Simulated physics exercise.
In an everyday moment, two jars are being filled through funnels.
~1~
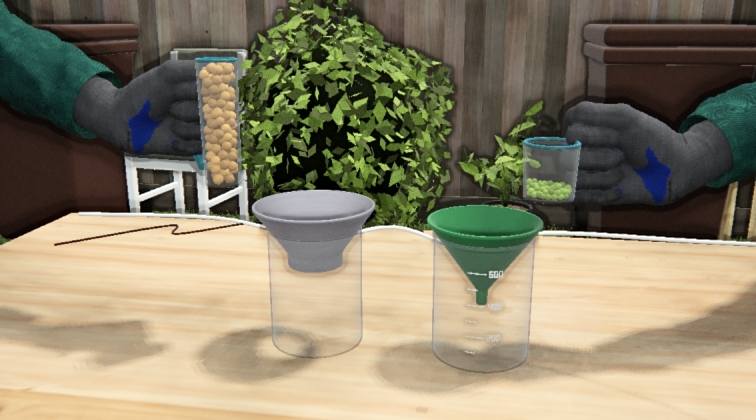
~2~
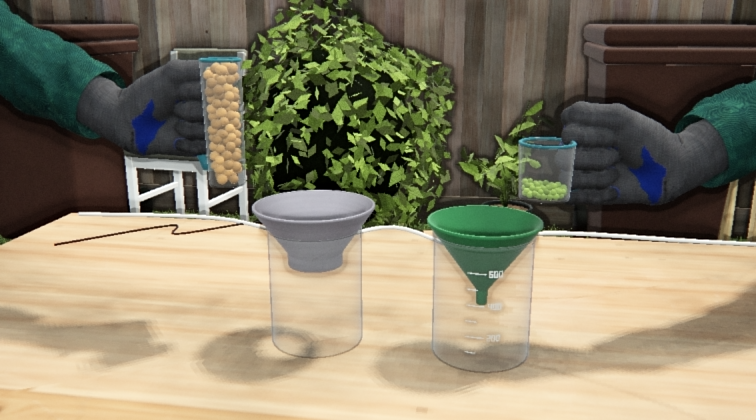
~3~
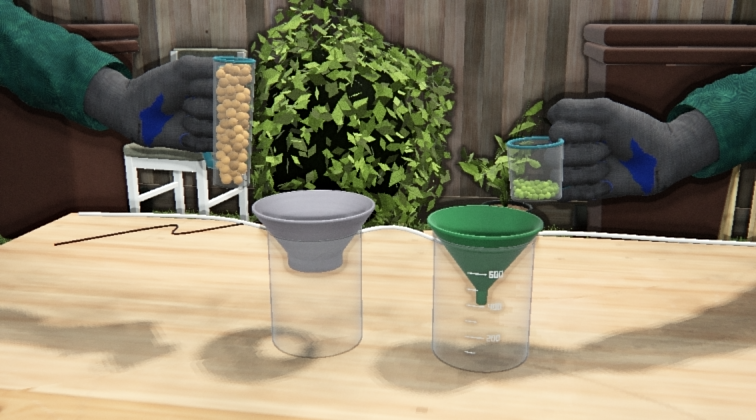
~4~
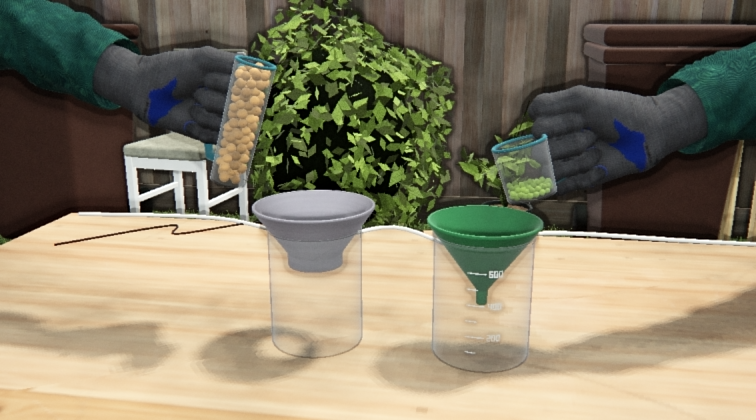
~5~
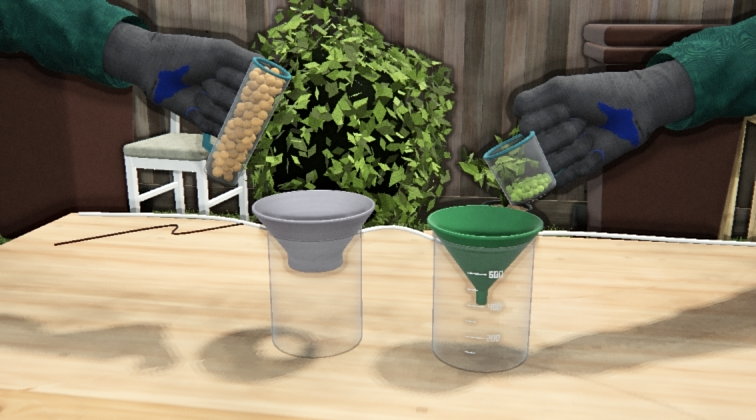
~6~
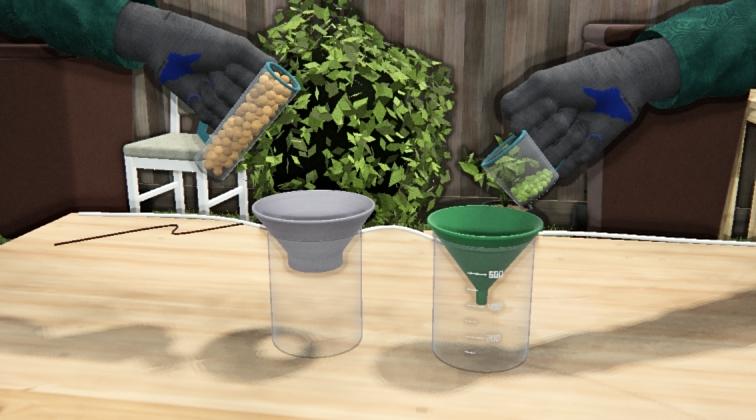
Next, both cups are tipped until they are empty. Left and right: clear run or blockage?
After the pour, the left one drains out and the right one stops up.
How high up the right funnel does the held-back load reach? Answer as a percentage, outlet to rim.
Call it 50 in a hundred or thereabouts.
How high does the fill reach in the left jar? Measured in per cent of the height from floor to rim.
Around 15 per cent.
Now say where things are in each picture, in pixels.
In the first frame, left funnel at (314, 214), outlet at (316, 264), about 5 pieces wide; left cup at (220, 123), holding round wooden beads; right funnel at (484, 230), outlet at (481, 304), about one piece wide; right cup at (550, 170), holding dried peas.
In the second frame, left cup at (224, 123), upright; right cup at (546, 170), upright.
In the third frame, left cup at (233, 123), tipped 5°; right cup at (536, 170), tipped 5°.
In the fourth frame, left cup at (242, 123), tipped 17°; right cup at (526, 170), tipped 17°.
In the fifth frame, left cup at (246, 124), tipped 29°; right cup at (521, 169), tipped 29°.
In the sixth frame, left funnel at (314, 214), outlet at (316, 264); left cup at (246, 124), tipped 41°; right funnel at (484, 230), outlet at (481, 304); right cup at (521, 169), tipped 41°.
Then, 0.24 s after the last picture, left, all still in the cup; right, all still in the cup.
Then, 0.55 s after the last picture, left, all still in the cup; right, all still in the cup.
Then, 0.88 s after the last picture, left, most still in the cup, a small part in or over the funnel, a small part down in the jar; right, about two thirds still in the cup, about a quarter in or over the funnel.
At rest, left, all down in the jar; right, nearly all stuck in the funnel, a stray few down in the jar.
